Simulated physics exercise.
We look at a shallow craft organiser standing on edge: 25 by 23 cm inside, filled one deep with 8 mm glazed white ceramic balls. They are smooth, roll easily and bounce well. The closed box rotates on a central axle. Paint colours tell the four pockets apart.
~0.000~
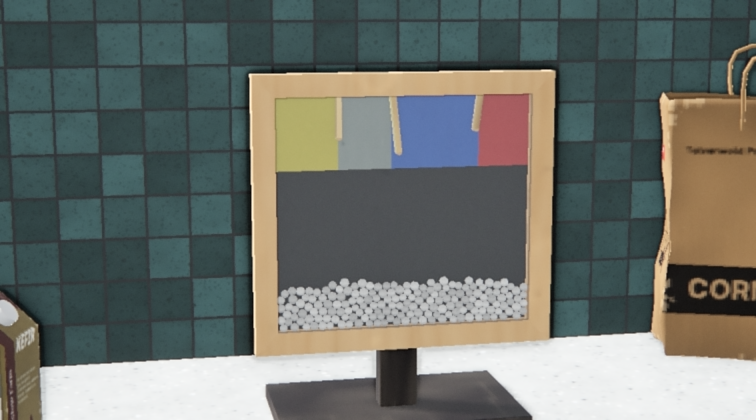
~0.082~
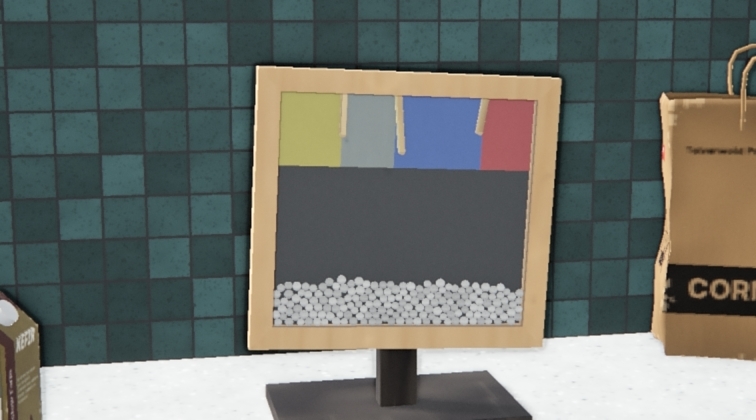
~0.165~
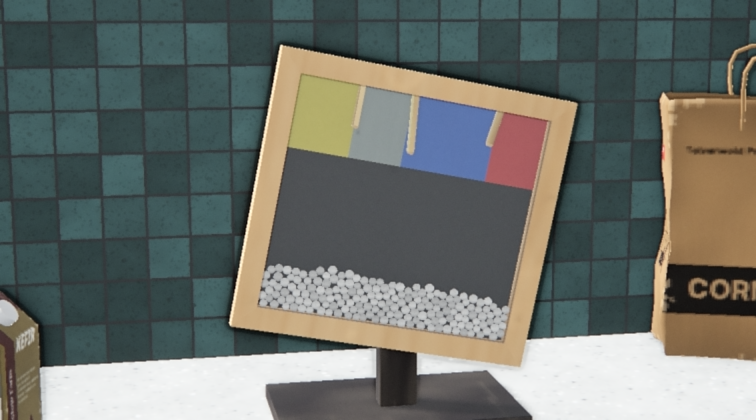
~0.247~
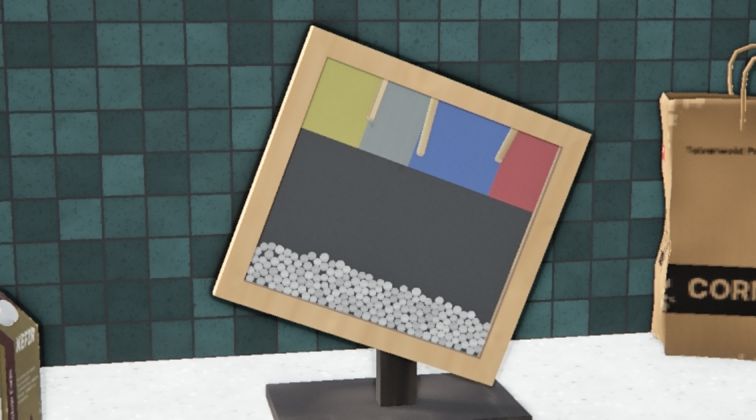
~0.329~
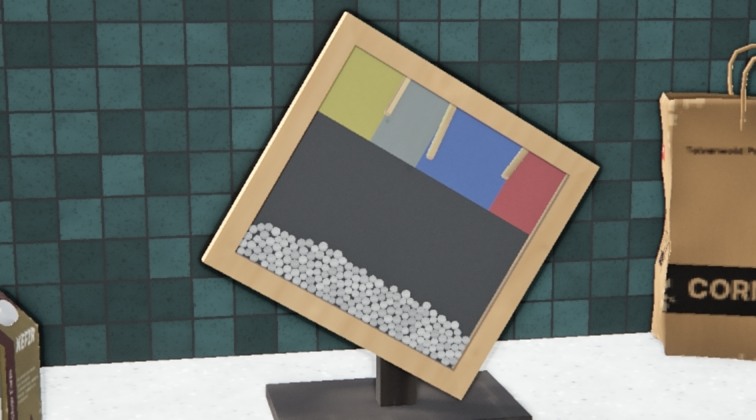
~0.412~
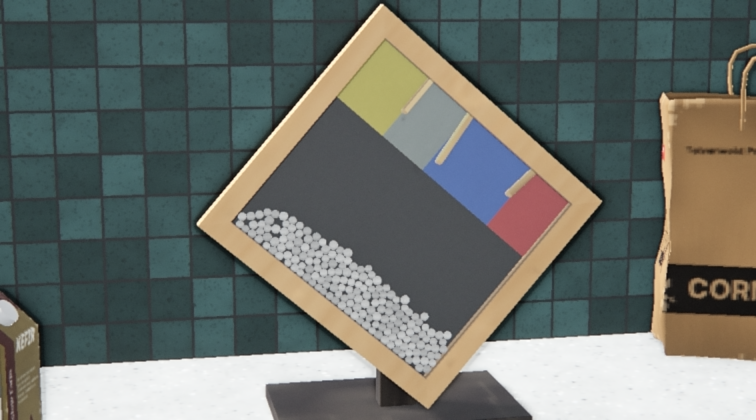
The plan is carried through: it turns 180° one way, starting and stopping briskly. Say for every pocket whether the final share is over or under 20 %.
Red pocket over, blue pocket over, yellow pocket under, grey pocket under 20 %.
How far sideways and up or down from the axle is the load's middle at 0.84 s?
About 4 cm left and 9 cm below.
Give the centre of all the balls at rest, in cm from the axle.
Some 6 cm left and 7 cm below.
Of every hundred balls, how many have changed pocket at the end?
Some 85 per cent.
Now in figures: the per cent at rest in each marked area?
Red pocket: 30; blue pocket: 50; yellow pocket: 0; grey pocket: 0.
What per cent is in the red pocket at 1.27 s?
About 35 per cent.
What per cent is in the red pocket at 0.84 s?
About 10 per cent.
After 0.84 s, it stands 92° clockwise; the balls' middle is 4 cm left of and 9 cm below the centre; red 10 %.
After 1.27 s, it stands 144° clockwise; the balls' middle is 7 cm left of and 7 cm below the centre; red 35 %, blue 5 %.
After 1.64 s, it stands 180° clockwise; the balls' middle is 7 cm left of and 7 cm below the centre; red 30 %, blue 45 %.
Settled by 2.8 s, it stands 180° clockwise; red 30 %, blue 50 %, yellow 0 %, grey 0 %, elsewhere 15 %.
